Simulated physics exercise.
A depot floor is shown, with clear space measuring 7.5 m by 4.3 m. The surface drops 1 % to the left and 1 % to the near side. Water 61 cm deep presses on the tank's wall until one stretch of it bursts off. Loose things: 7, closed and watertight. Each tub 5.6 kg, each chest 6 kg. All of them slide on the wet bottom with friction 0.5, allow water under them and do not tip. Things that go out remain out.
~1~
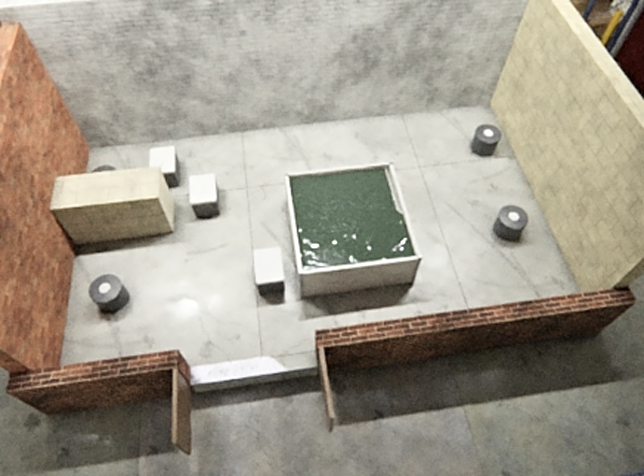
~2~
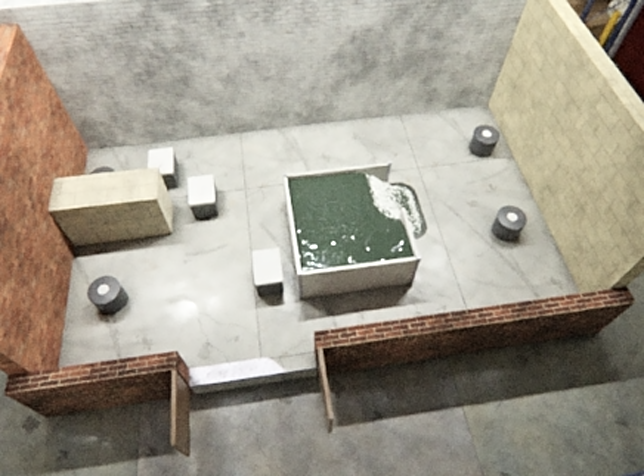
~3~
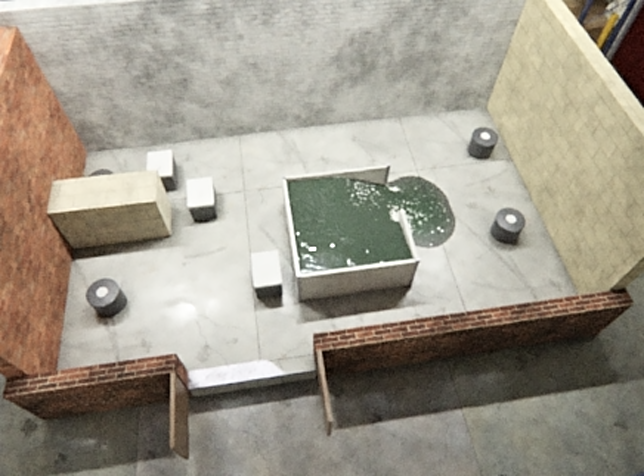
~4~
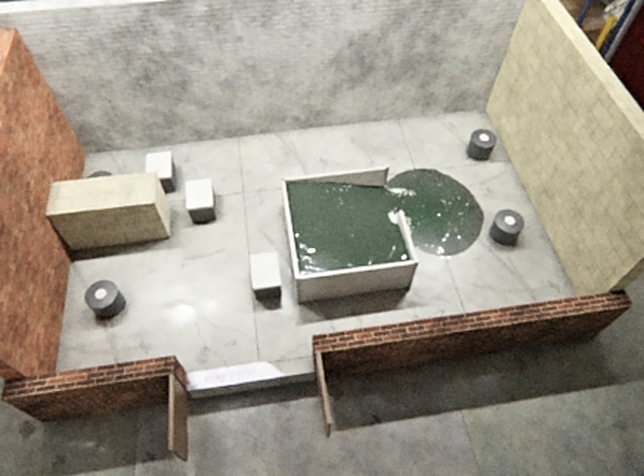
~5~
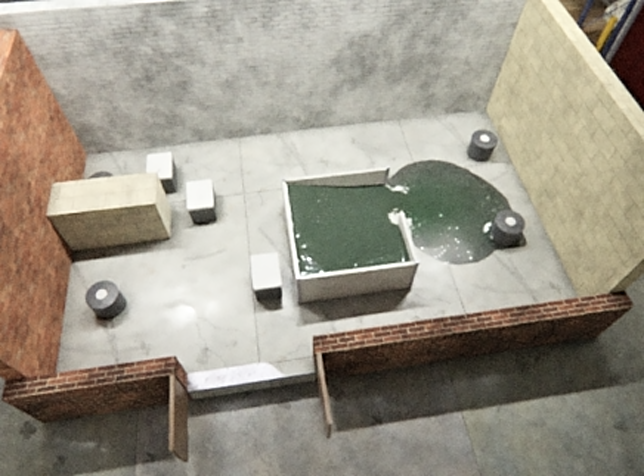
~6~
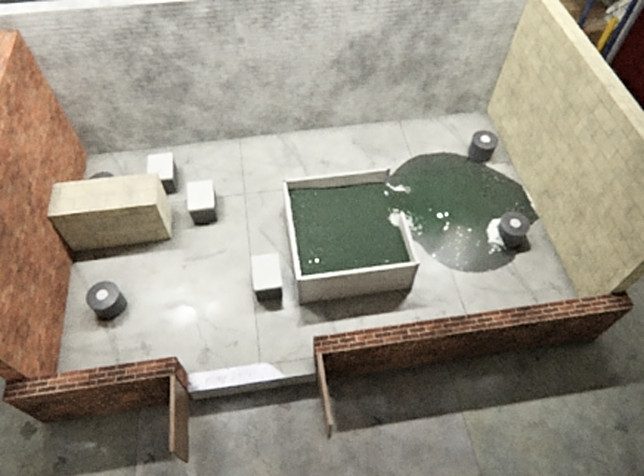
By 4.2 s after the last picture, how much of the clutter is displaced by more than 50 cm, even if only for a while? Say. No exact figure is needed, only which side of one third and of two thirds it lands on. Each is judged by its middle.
Pretty sure it's less than one-third.
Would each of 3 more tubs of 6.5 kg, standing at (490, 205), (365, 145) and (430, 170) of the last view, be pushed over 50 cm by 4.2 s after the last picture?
Sequence of outcomes: Crosses it, crosses it, crosses it.
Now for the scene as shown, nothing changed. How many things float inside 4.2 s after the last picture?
Total: 2.
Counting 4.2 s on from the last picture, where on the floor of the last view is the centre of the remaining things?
They're centred close to (223, 228).
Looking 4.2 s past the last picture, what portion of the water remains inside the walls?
Around 100 per cent of the water is still in there.
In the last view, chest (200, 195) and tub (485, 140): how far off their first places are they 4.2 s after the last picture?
In order: 5 cm and 400 cm.
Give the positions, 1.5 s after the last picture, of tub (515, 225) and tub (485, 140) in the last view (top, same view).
First one near (548, 292), second near (473, 97).
Then, 0.4 s after the last picture 1 of 7 are over 50 cm from their spots; 0 afloat.
Then, 1.5 s after the last picture 2 of 7 are over 50 cm from their spots; 2 afloat.
Then, 2.8 s after the last picture 2 of 7 are over 50 cm from their spots; 1 afloat.
Then, 4.2 s after the last picture 2 of 7 are over 50 cm from their spots, and 2 have been at some point; 2 afloat.
